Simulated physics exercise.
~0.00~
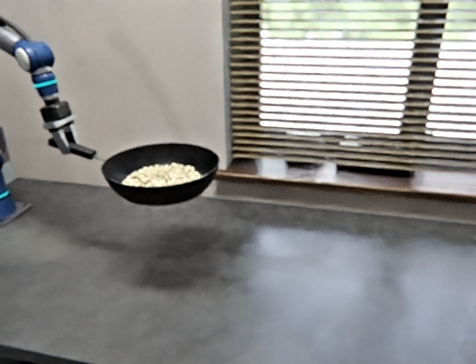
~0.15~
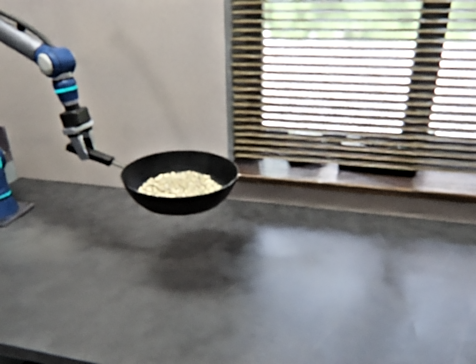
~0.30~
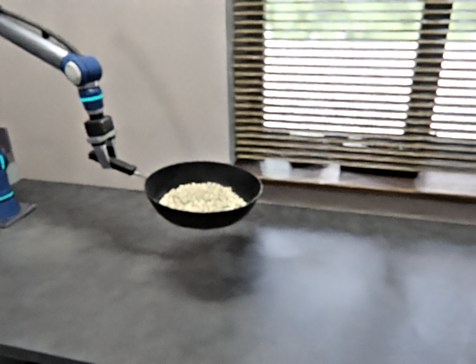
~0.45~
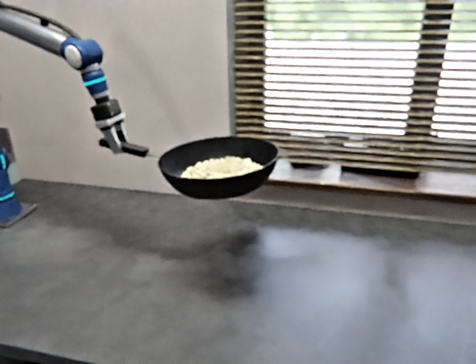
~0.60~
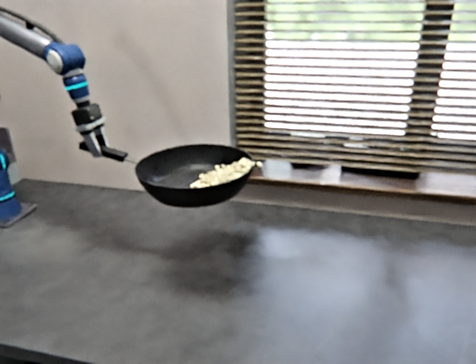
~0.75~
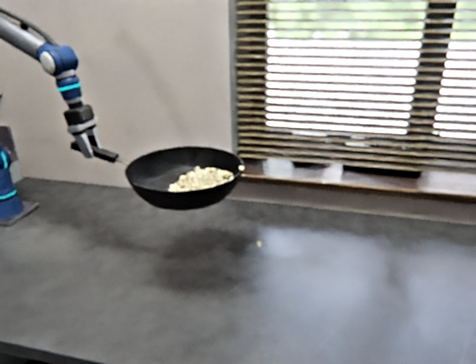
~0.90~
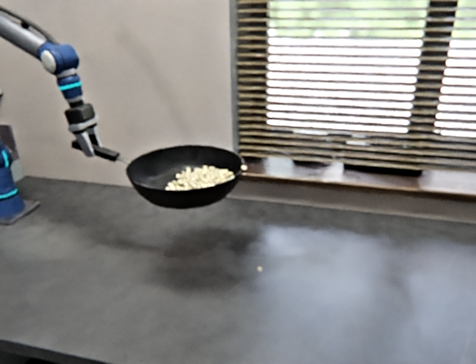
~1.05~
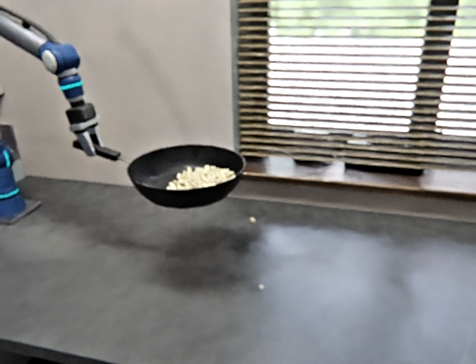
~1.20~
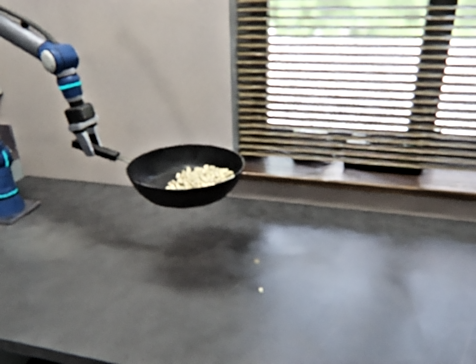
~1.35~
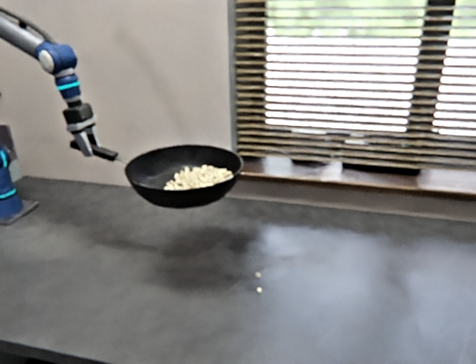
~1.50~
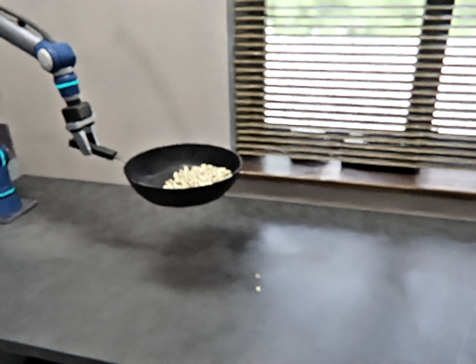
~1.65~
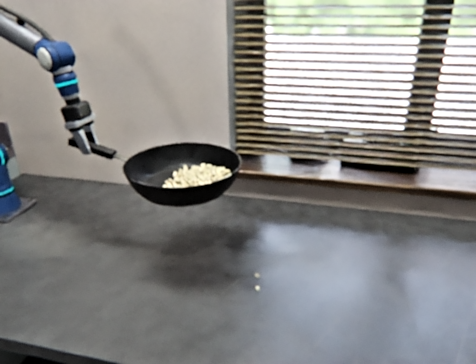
Above a dark gray tabletop beside a window with slatted blinds, a blue and black robot arm holds a black frying pan containing a heap of pale beans. The arm carries the pan to the right and slightly down, then lifts it a little as it continues right. It then draws the pan back to the left, and the beans slide toward the far right side. A couple of beans slip over the rim and drop to the table. The pan hangs almost still, most beans inside, while two lie on the tabletop below.
